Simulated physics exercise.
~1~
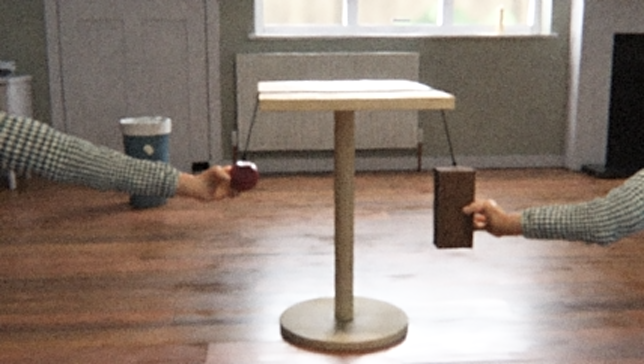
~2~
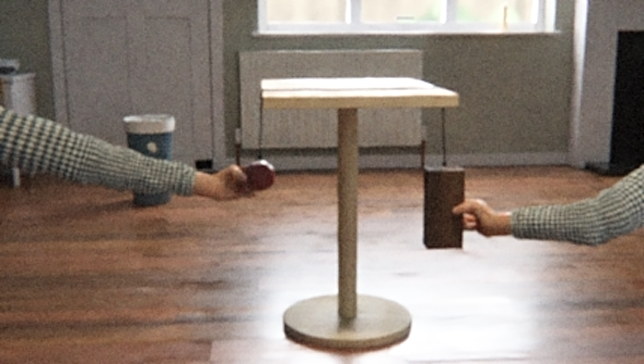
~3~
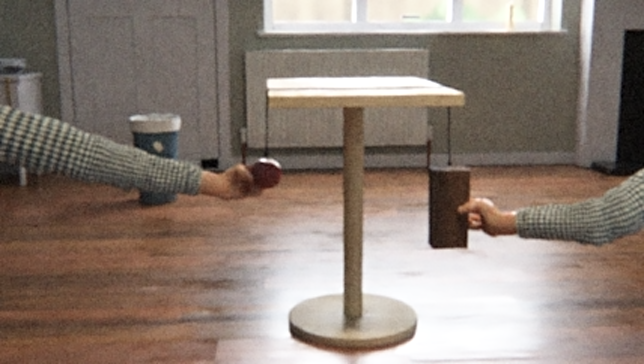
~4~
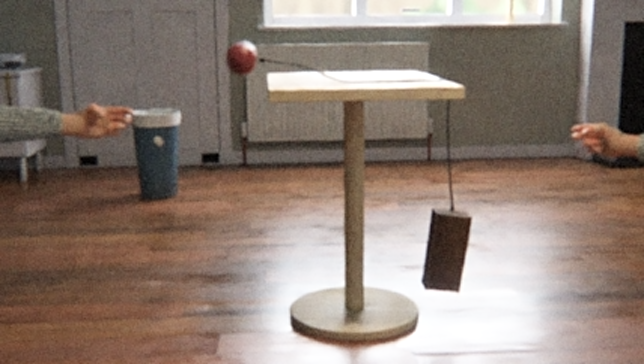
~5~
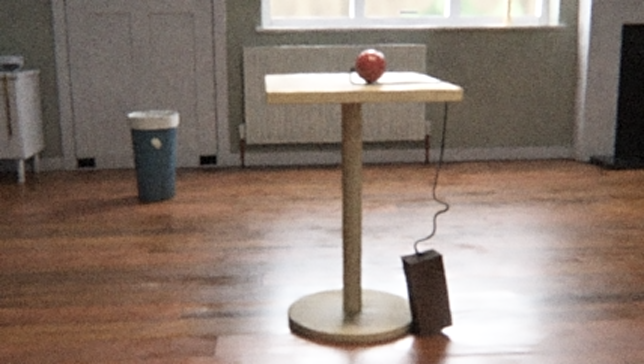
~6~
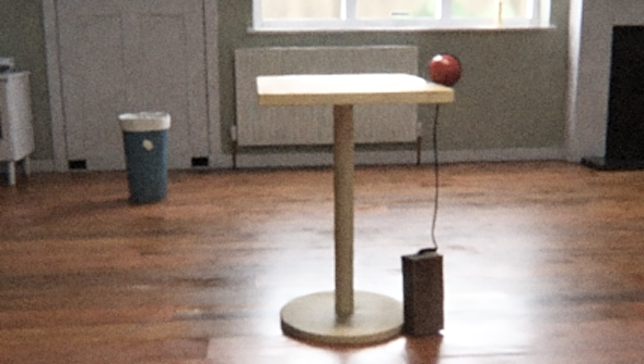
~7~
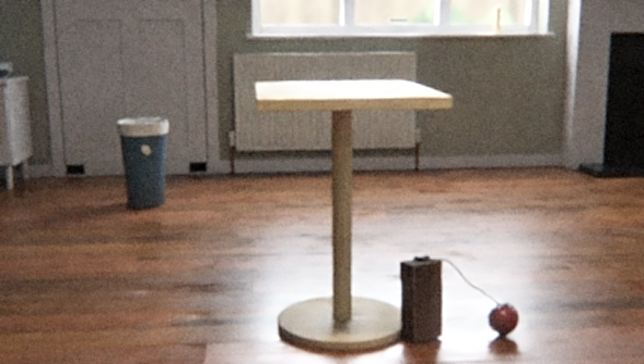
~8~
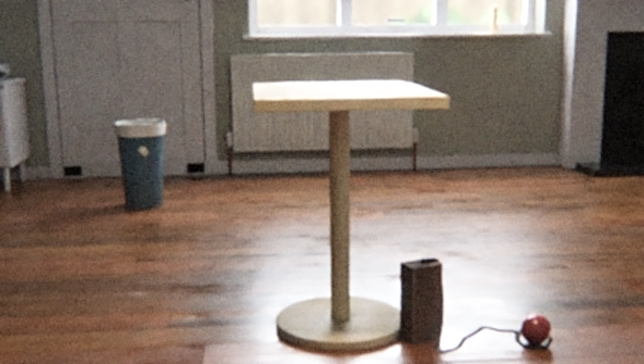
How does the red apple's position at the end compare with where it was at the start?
At the start the apple is held in a hand just below the left side of the tabletop. By the end it lies on the floor to the right of the table and the brick.
